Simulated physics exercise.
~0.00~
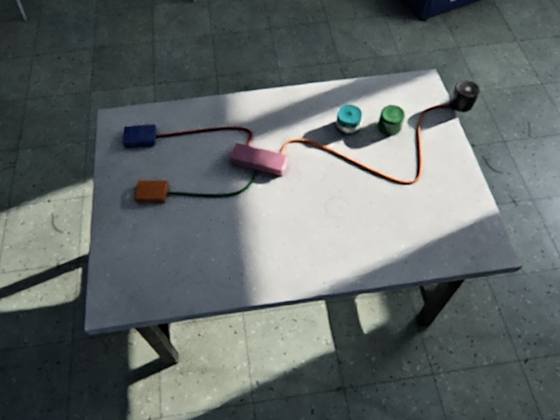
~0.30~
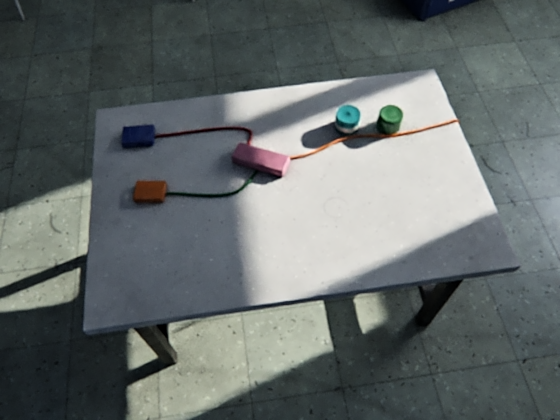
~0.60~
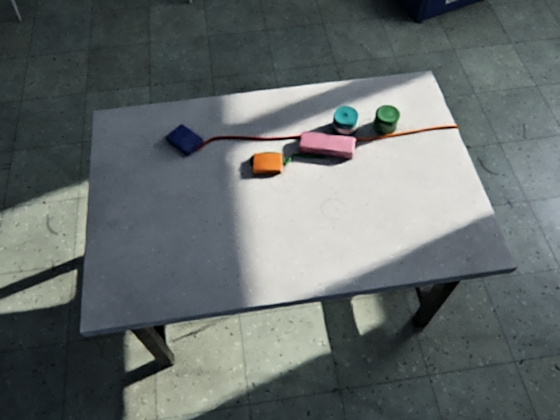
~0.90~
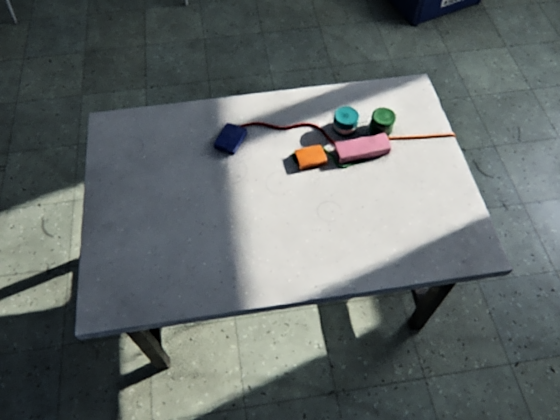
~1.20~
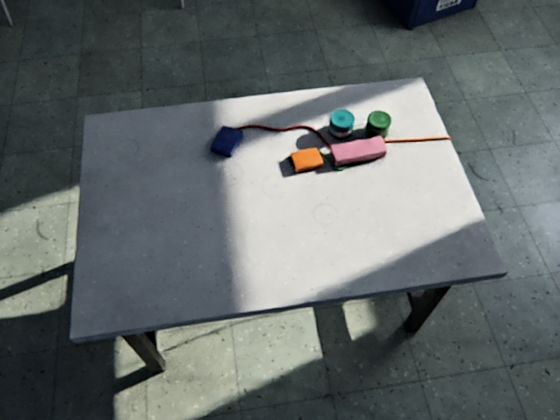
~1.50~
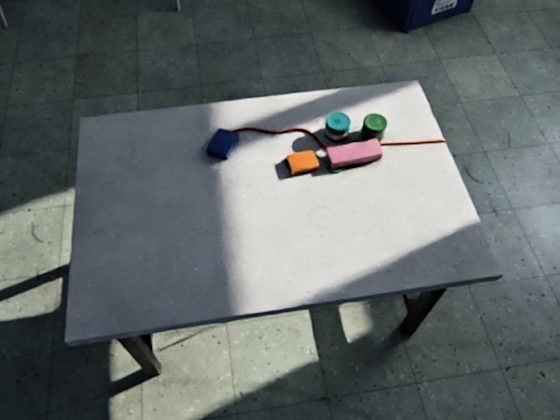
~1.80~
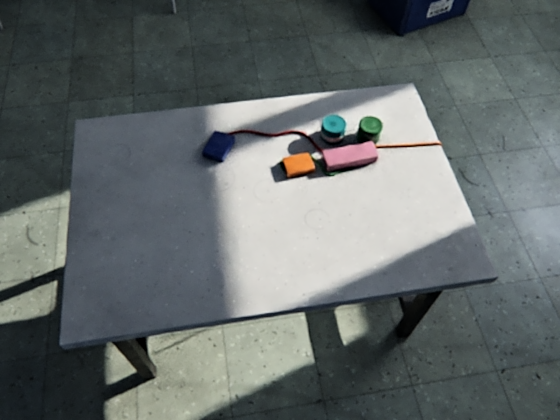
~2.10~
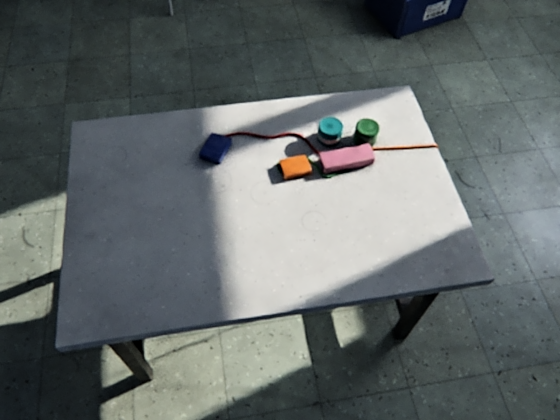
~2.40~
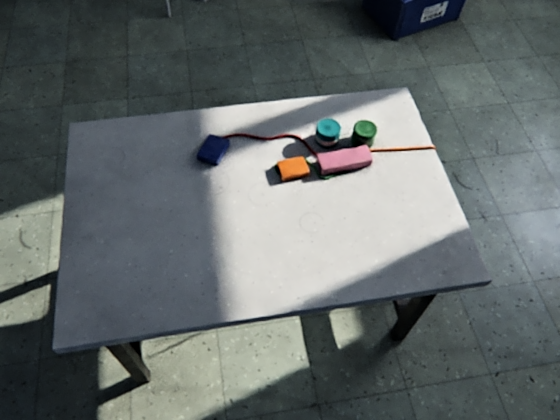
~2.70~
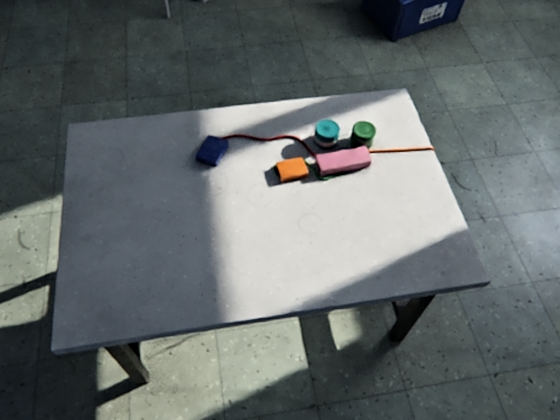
The clip shows cables joined to a pink strip on a table as a black object drops off the right edge, dragging the strip, an orange block and then a blue block rightward; they stop beside the unmoved teal and green containers, with the orange cable taut over the edge.
